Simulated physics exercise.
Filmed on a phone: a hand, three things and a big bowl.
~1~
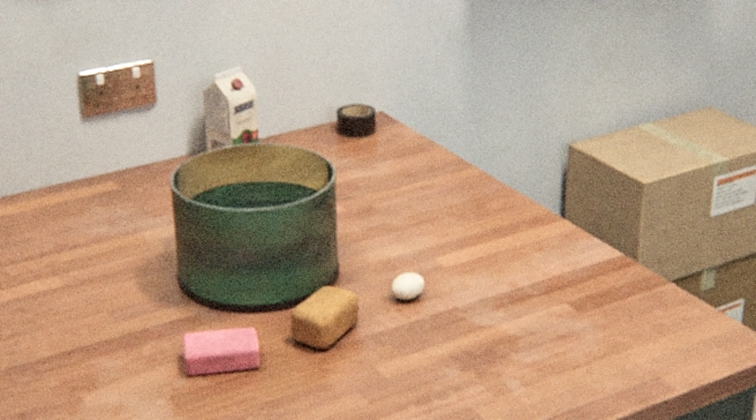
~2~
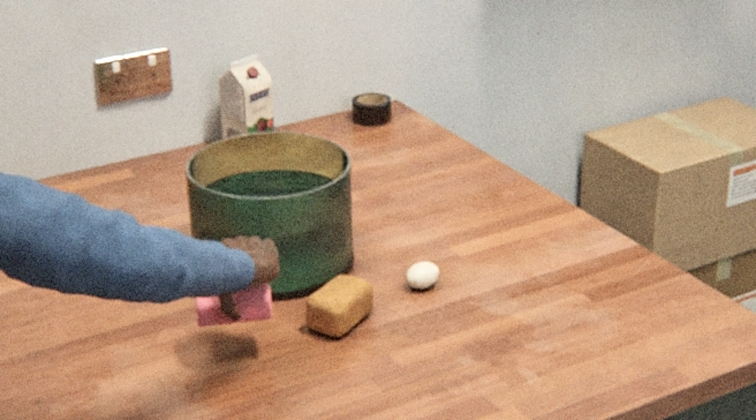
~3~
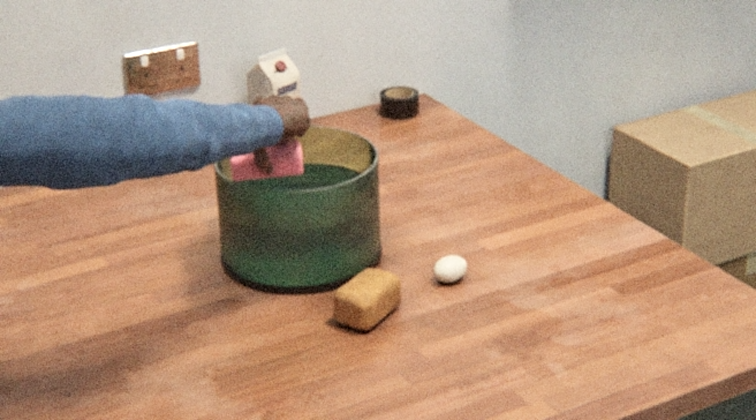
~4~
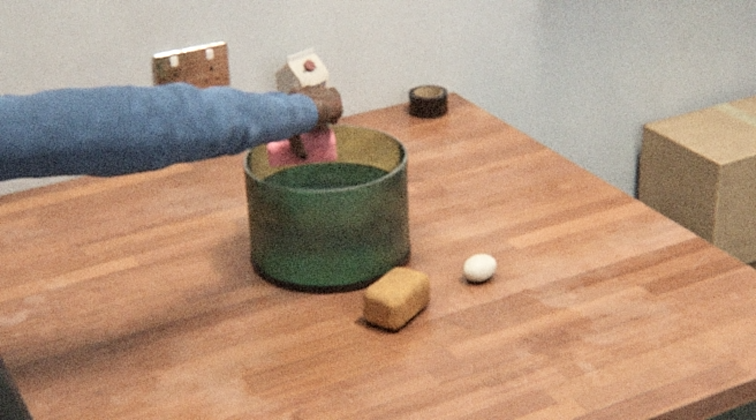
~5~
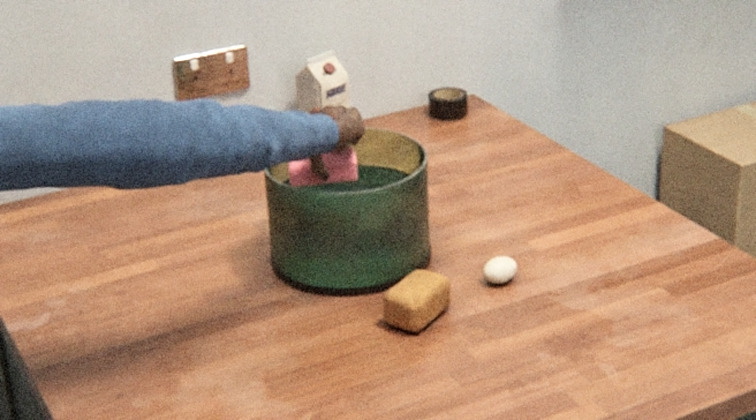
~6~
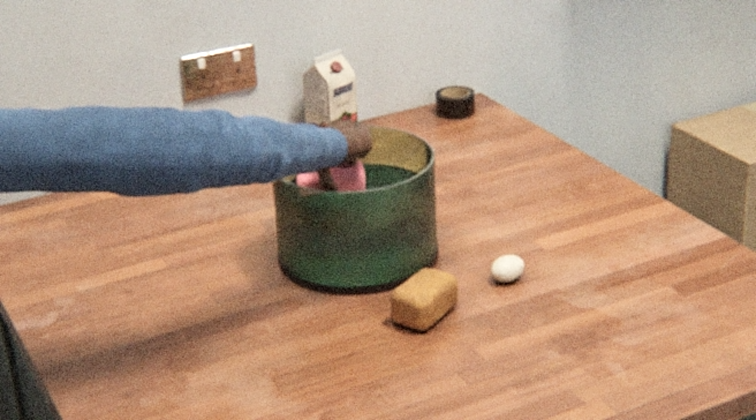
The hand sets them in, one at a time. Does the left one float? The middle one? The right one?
From the left: It bobs on top, it bobs on top, it ends on the bottom.
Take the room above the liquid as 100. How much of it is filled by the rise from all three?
Roughly 6 per cent.
Shortly, the sponge bobs at the top.
Then, the bread roll bobs at the top.
At the finish, the egg ends at the bottom; afloat, sponge and bread roll.
